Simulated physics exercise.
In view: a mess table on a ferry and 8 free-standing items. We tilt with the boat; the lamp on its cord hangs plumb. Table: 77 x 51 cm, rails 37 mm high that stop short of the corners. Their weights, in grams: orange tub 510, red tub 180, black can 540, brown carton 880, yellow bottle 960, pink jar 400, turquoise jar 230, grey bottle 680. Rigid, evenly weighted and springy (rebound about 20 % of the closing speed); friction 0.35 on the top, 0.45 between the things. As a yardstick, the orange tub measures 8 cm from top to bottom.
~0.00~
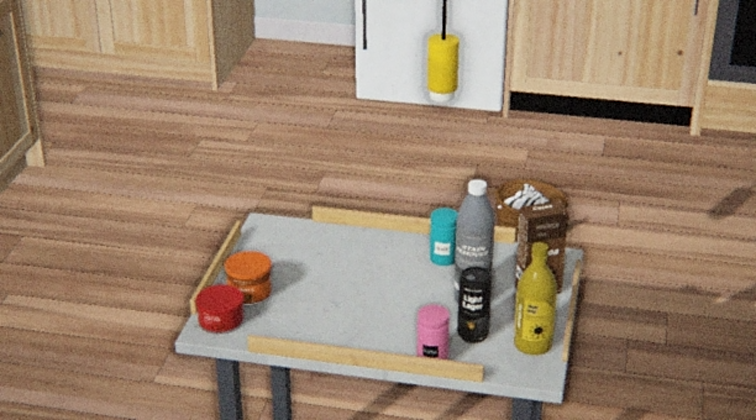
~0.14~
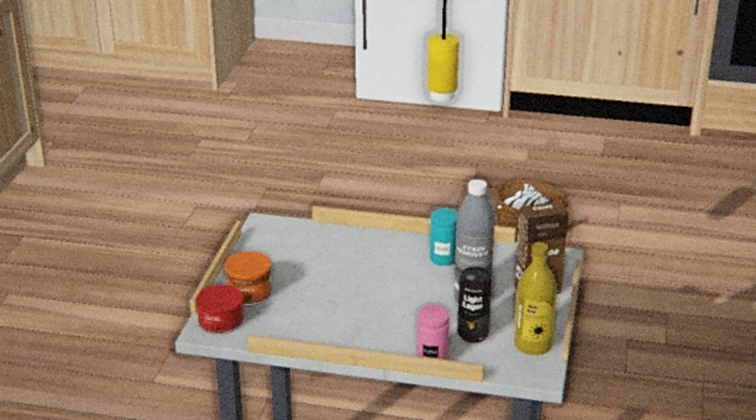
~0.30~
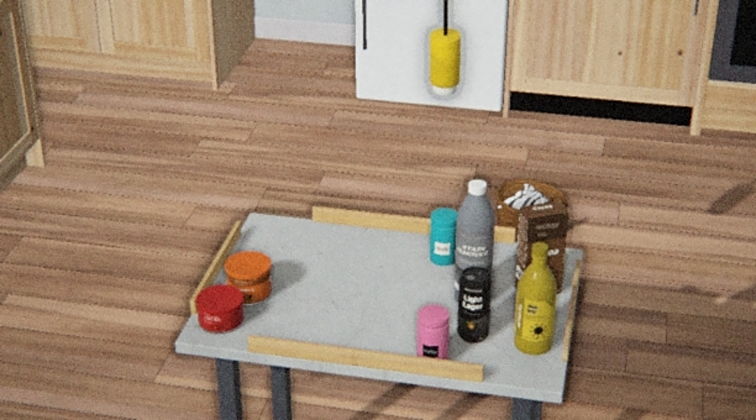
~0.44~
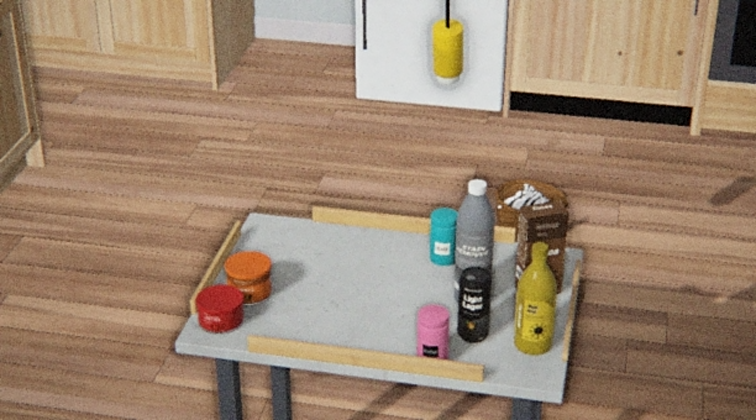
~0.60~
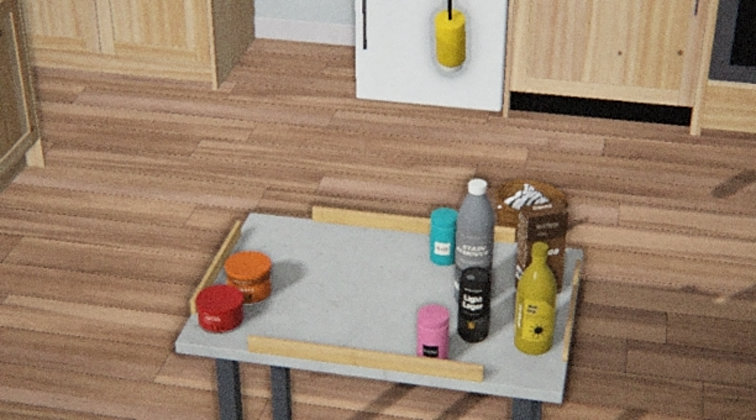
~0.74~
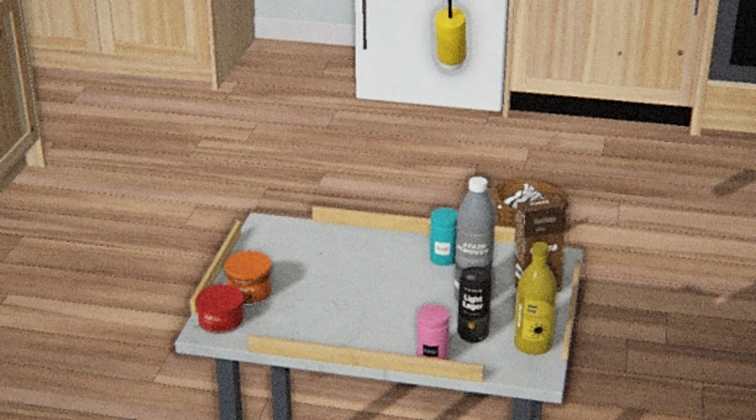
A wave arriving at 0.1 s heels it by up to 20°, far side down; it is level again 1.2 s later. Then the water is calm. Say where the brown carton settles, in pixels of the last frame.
It ends at about (521, 241).
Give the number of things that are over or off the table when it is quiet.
2 of them.
By 0.94 s, floor tilted 13°, far side down; brown carton rocked 40° off its seat near (529, 236); grey bottle rocked 12° off its seat.
By 1.14 s, floor tilted 3°, far side down; brown carton on its side near (519, 241); grey bottle rocked 39° off its seat.
By 1.34 s, boat level; brown carton on its side near (521, 241); grey bottle on its side.
When it is over (1.9 s), lying over on the table, brown carton and grey bottle; the other 6 within 5 cm of the start. End places, in pixels of the last picture, brown carton near (521, 241).
